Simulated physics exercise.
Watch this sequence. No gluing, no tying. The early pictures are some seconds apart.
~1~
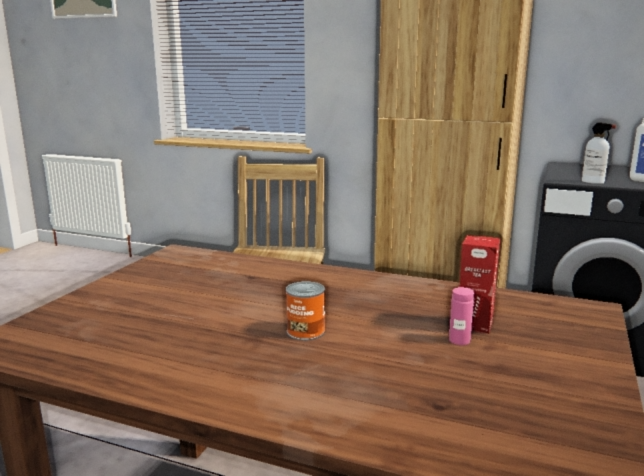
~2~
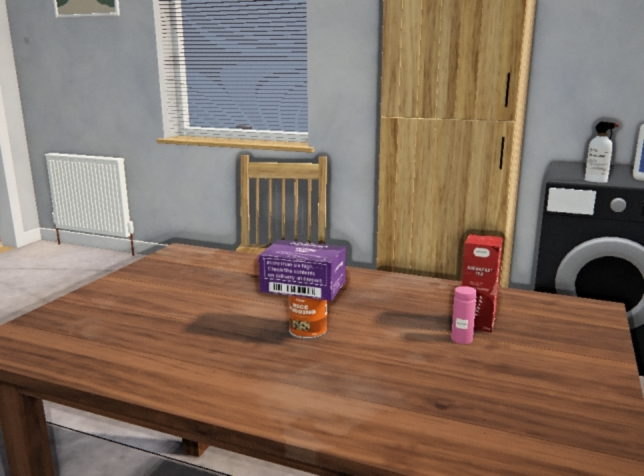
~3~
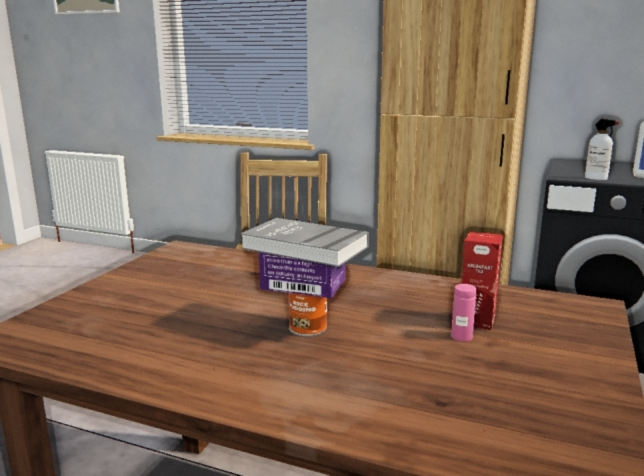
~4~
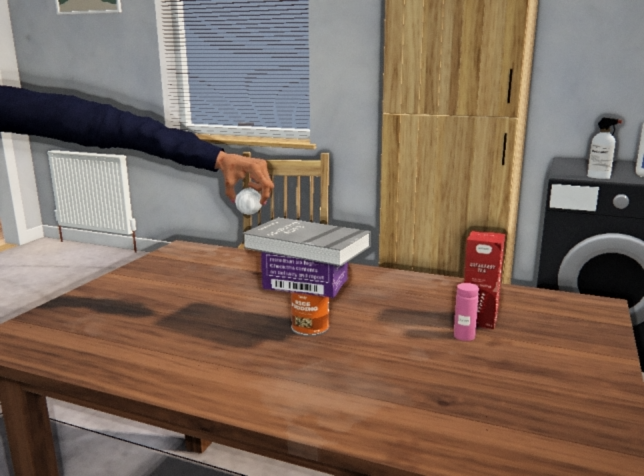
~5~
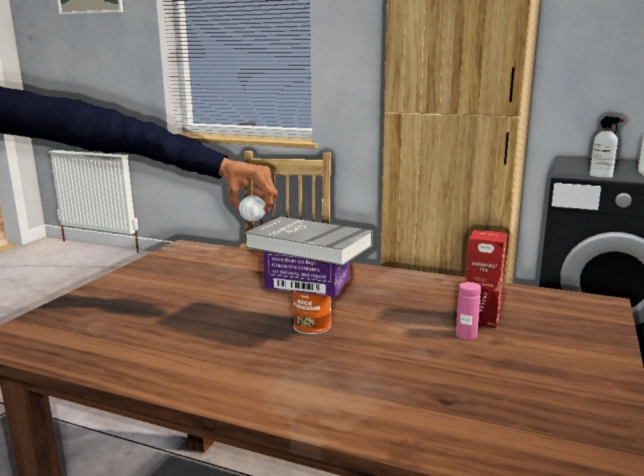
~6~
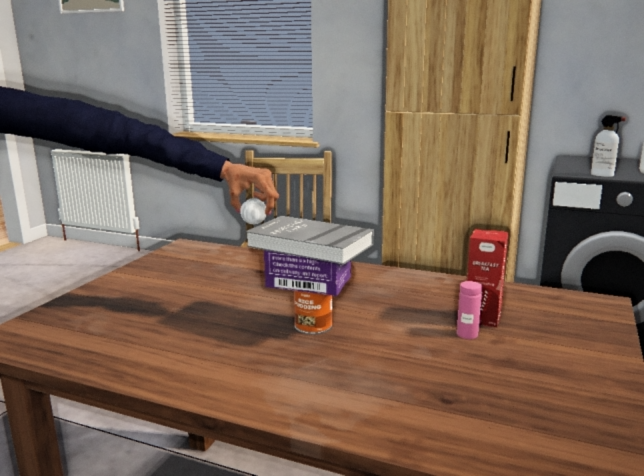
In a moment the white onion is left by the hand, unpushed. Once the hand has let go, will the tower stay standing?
Something drops.
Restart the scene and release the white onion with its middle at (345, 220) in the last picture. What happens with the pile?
Result: Pile standing.
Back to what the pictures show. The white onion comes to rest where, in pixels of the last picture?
End spot: Near (230, 299).
Then, 0.30 s later than the last frame, white onion now fallen.
Then, 0.40 s later than the last frame, things are still on the move.
Then, 0.50 s later than the last frame, as before.
Then, 1.80 s later than the last frame, nothing new.
When it is over, fallen, white onion; the other 5 as before. End places, in pixels of the last picture, white onion near (230, 299). The pile loses its balance.
